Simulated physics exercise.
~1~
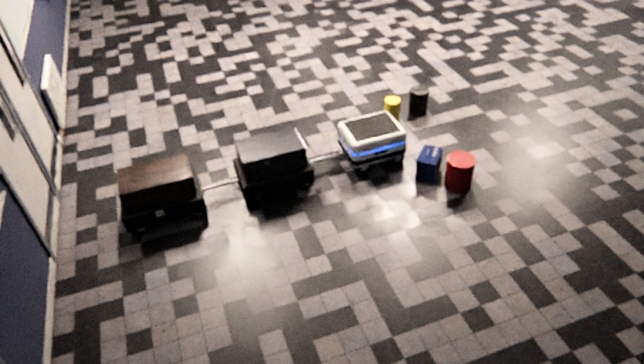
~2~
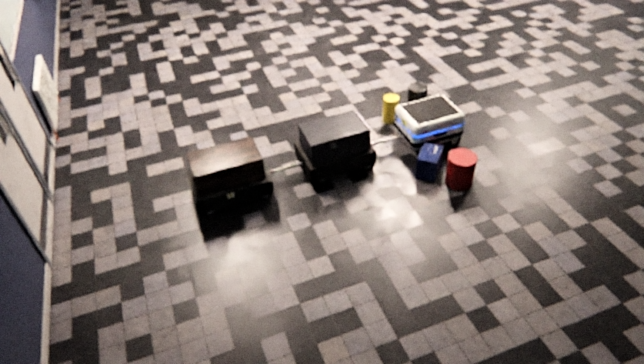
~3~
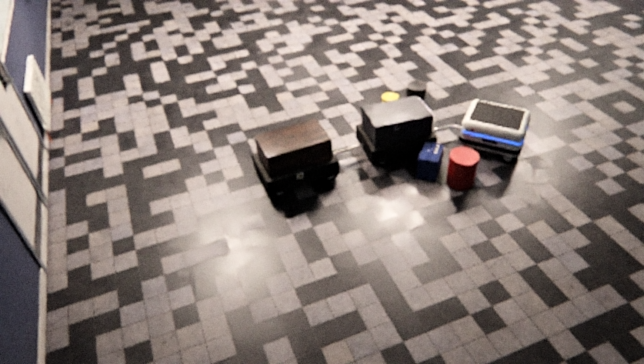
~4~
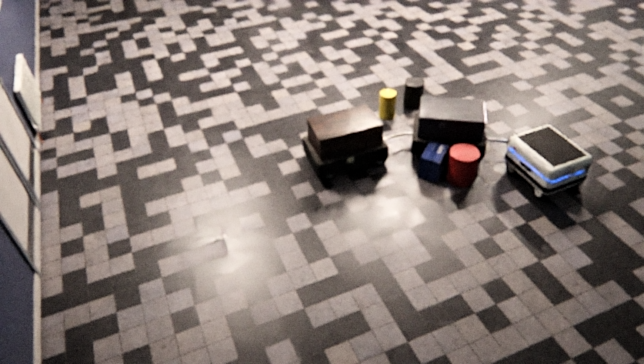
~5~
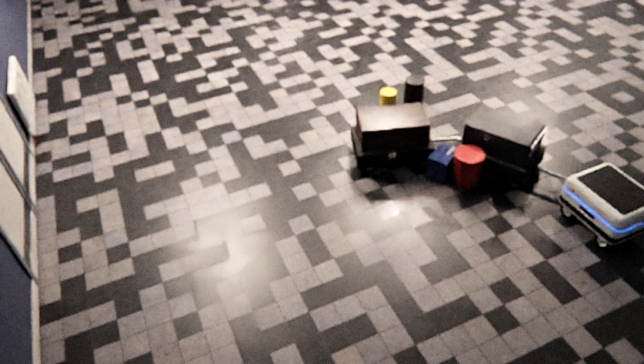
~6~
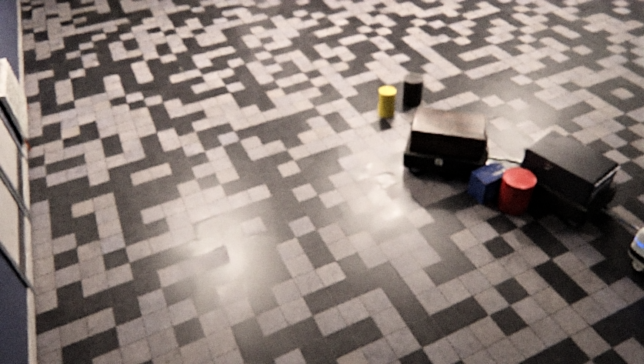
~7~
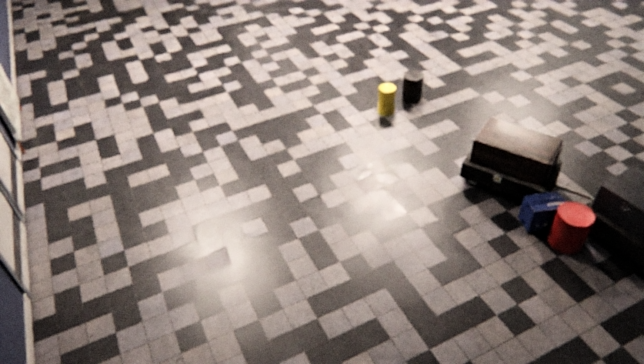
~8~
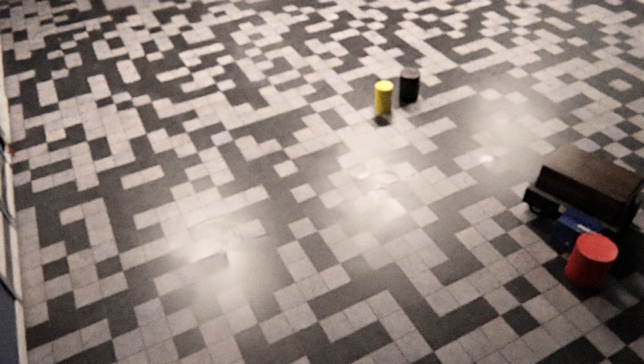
On a dark and light patterned floor, a small white tug pulled two dark carts rightward between two pairs of objects, then curved toward the lower right, and the carts pushed the blue box and red pail along while the yellow canister and black pail stayed put.
